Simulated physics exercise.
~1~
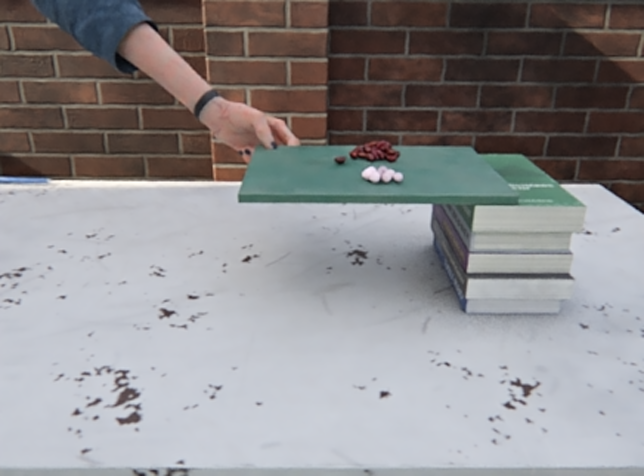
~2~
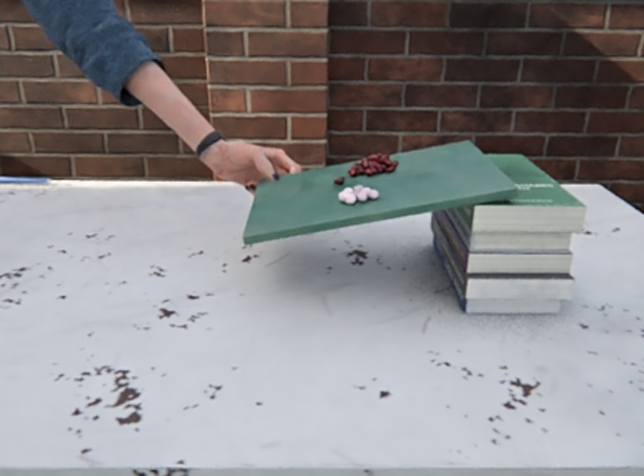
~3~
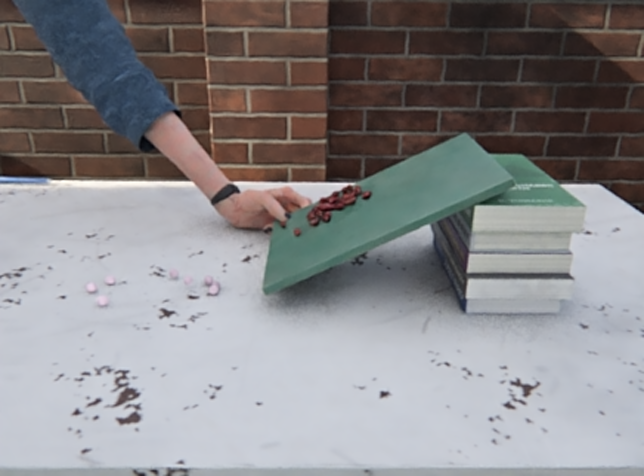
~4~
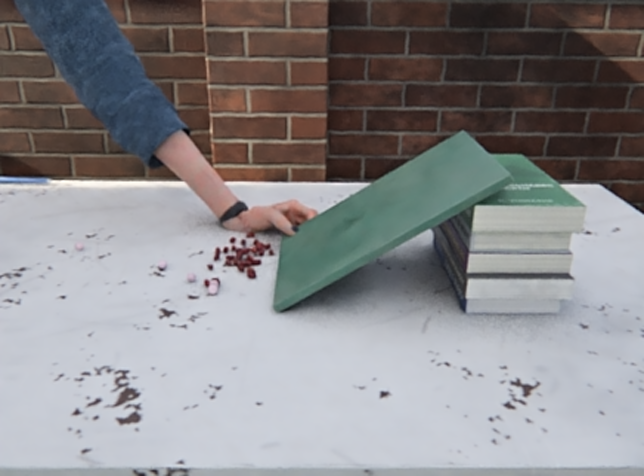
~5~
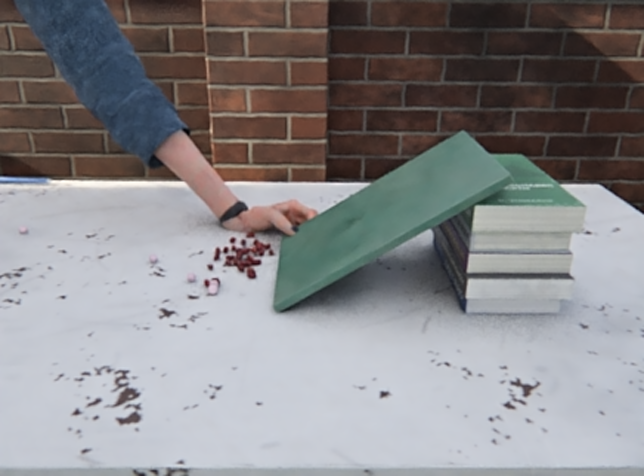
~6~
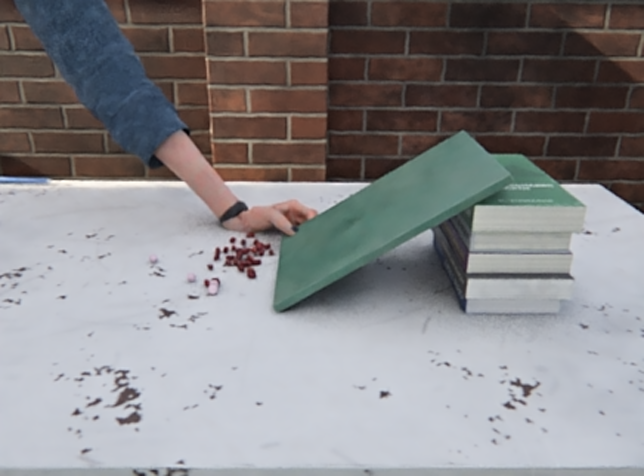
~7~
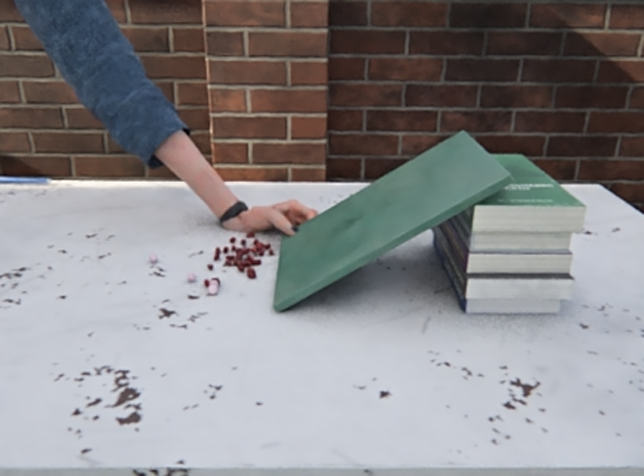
To begin with, a hand holds the left end of a green board level, its right end on a stack of books, with dark red bits and a few pale pink pieces on top. The hand lowers its end, and both groups stay on the board as it begins to tilt. As the slope steepens, the pink pieces leave first and scatter leftward across the white table while the red ones remain aboard. Then the board's end reaches the table and the red bits slide off. They finish clustered near its lower edge, while the pink pieces travel farther overall, with only a few still visible near the red ones.
